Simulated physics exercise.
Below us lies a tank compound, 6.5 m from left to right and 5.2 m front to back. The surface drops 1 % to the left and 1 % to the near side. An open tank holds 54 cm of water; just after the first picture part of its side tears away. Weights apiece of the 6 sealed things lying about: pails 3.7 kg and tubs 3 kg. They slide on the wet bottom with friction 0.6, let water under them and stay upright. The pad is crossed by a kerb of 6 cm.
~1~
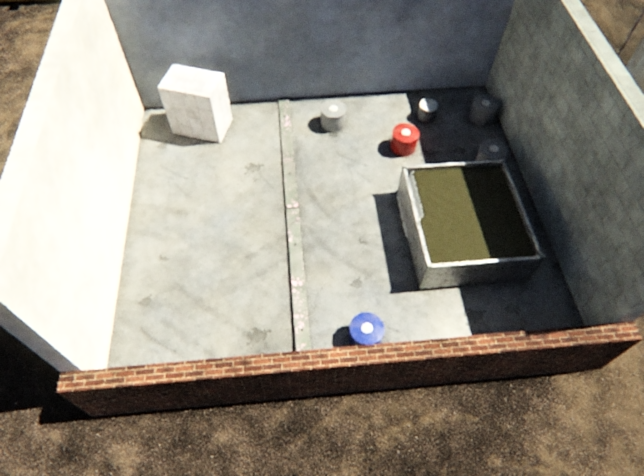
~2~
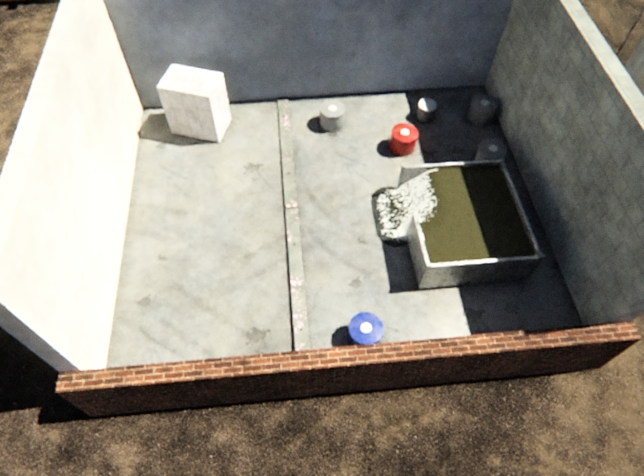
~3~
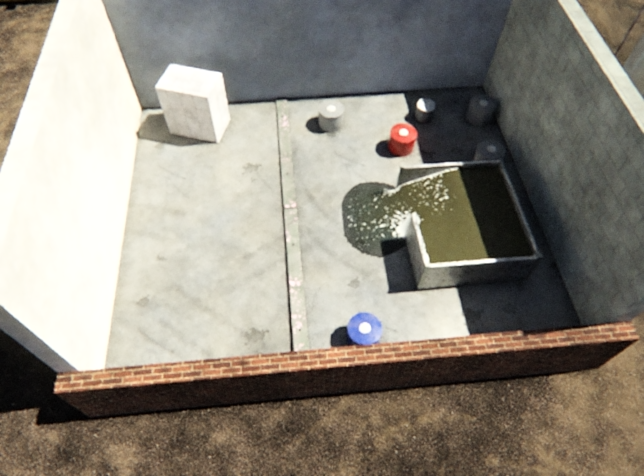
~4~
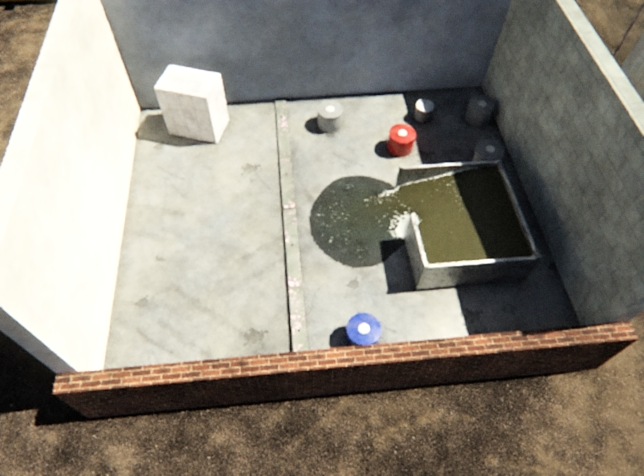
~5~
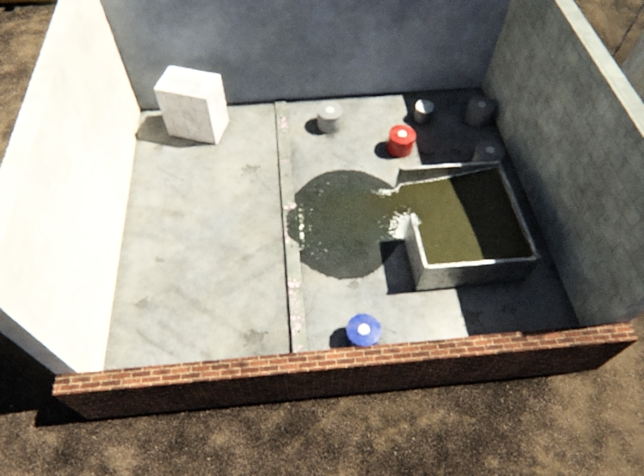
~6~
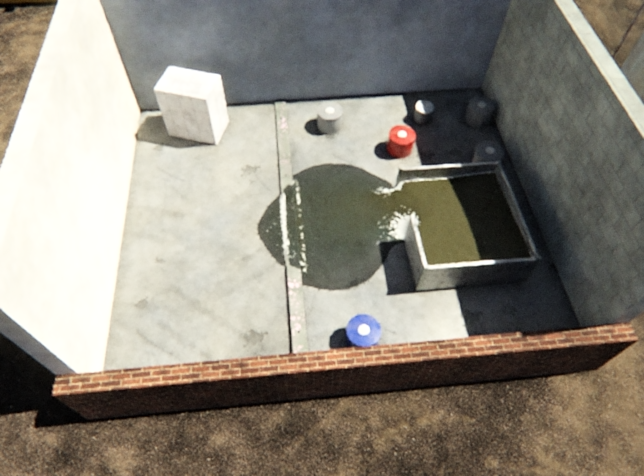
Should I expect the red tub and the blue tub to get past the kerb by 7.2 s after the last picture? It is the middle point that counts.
Red tub is held back, blue tub stays short.
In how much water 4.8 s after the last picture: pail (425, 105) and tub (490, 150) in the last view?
Roughly 2 and 0 cm.
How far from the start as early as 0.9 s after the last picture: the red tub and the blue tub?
About 0 and 0 cm.
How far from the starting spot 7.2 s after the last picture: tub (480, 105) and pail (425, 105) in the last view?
In that order: 0 cm, 0 cm.
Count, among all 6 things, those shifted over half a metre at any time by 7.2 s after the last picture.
I count 2.
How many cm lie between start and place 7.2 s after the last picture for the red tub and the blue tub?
Roughly 0 and 60 cm.
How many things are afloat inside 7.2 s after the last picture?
1 of them.
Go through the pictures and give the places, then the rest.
The first frame shows the red tub at (406, 132), on the bottom; the blue tub at (367, 328) rests on the ground; water covers 2.5 m2; 0 of 6 have shifted.
The second frame shows the red tub at (405, 132), on the bottom; the blue tub at (366, 328) rests on the ground; 3.0 m2 under water; 0 of 6 have shifted.
The third frame shows the red tub at (404, 133), on the bottom; the blue tub at (365, 328) rests on the ground; 3.6 m2 under water; 0 of 6 have shifted.
The fourth frame shows the red tub at (403, 133), on the bottom; the blue tub at (364, 328), on the bottom; 4.4 m2 under water; 0 of 6 have shifted.
The fifth frame shows the red tub at (402, 134) rests on the ground; the blue tub at (364, 329), on the bottom; water covers 5.3 m2; 0 of 6 have shifted.
The sixth frame shows the red tub at (402, 134) rests on the ground; the blue tub at (364, 330) rests on the ground; 6.3 m2 under water; 0 of 6 have shifted.
Then, 0.9 s after the last picture the red tub is near (402, 134), 0.0 m from its start, aground; the blue tub is near (364, 330), 0.0 m from its start, aground; 0 of 6 are over the mark; 0 afloat.
Then, 2.8 s after the last picture the red tub is near (402, 134), 0.0 m from its start, aground; the blue tub is near (364, 329), 0.0 m from its start, aground; 0 of 6 are over the mark; 1 afloat.
Then, 4.8 s after the last picture the red tub is near (402, 134), 0.0 m from its start, aground; the blue tub is near (383, 309), 0.4 m from its start, aground; 0 of 6 are over the mark; 1 afloat.
Then, 7.2 s after the last picture the red tub is near (402, 134), 0.0 m from its start, aground; the blue tub is near (390, 300), 0.6 m from its start, afloat; 0 of 6 are over the mark; 1 afloat.
